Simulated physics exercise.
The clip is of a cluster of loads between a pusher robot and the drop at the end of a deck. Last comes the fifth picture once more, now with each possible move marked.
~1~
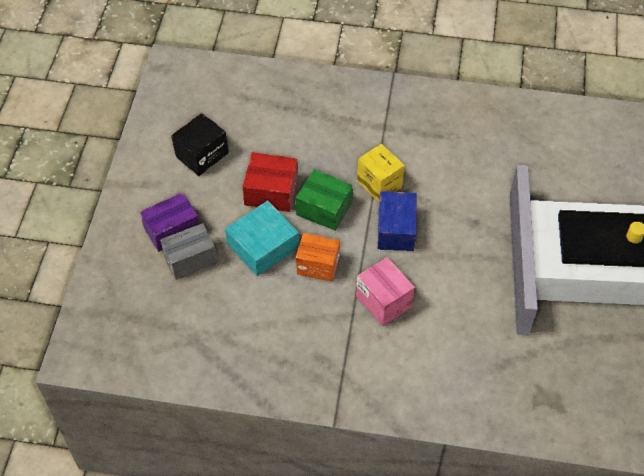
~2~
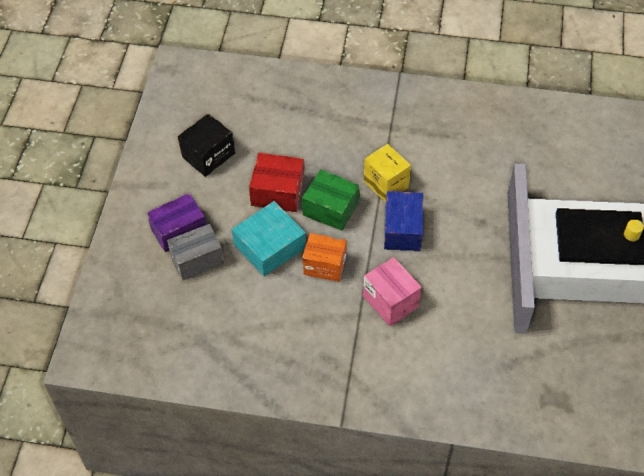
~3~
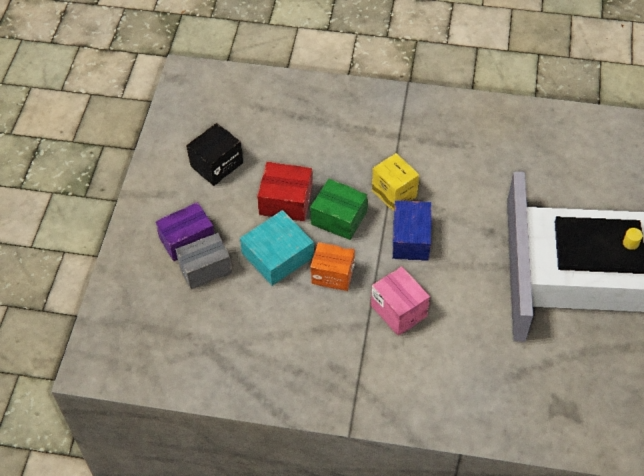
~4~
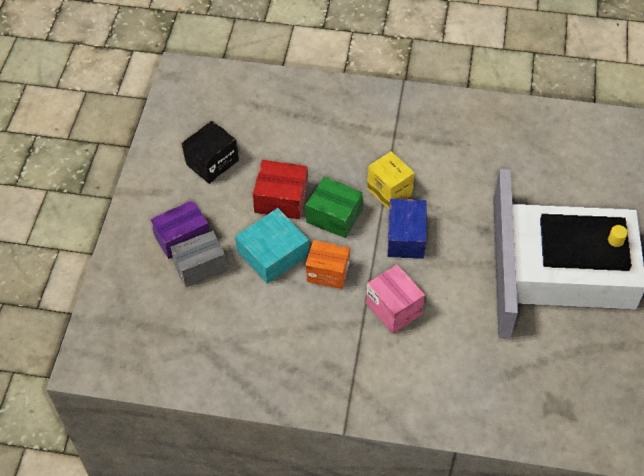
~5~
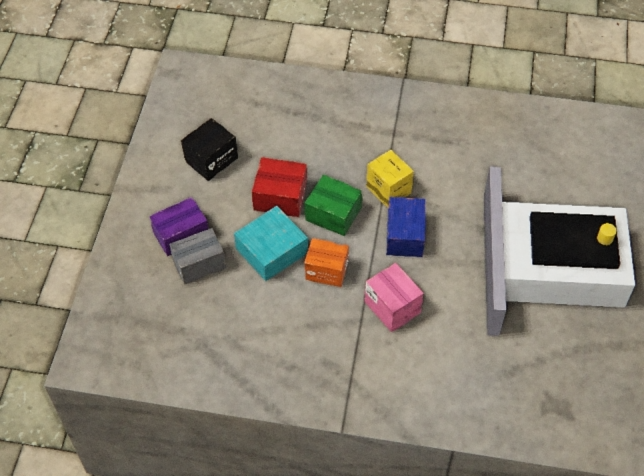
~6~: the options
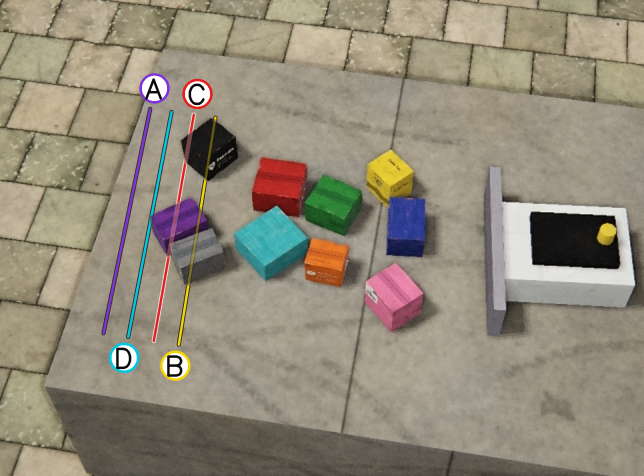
A grey stone deck stands on pale paving, seen from above at an angle. Black, red, yellow, green, blue, turquoise, orange, pink, purple and grey boxes cluster left of centre, while a white machine with a black top, yellow knob and upright grey plate sits at right. The view shifts slightly, then the machine moves a short way left, the boxes staying in place.
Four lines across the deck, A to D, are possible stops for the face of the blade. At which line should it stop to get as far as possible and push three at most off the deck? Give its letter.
No farther than C.
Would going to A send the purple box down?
By then, yes.
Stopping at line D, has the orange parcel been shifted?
By then, yes.
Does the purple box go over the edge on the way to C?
Yes.
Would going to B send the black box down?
No.
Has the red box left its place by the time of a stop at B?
Yes.
On the marked copy, A at (128, 213); B at (198, 223); C at (175, 220); D at (151, 216).
With C. Early on, robot (448, 222); pink parcel (342, 287); yellow box (352, 174).
Further on, robot (331, 206); purple box (134, 211); red box (164, 169).
At the end, robot (243, 194); purple box over the edge; red box over the edge; three fallen.
As for the rest, A drops six; B is within the limit but short; D drops four.
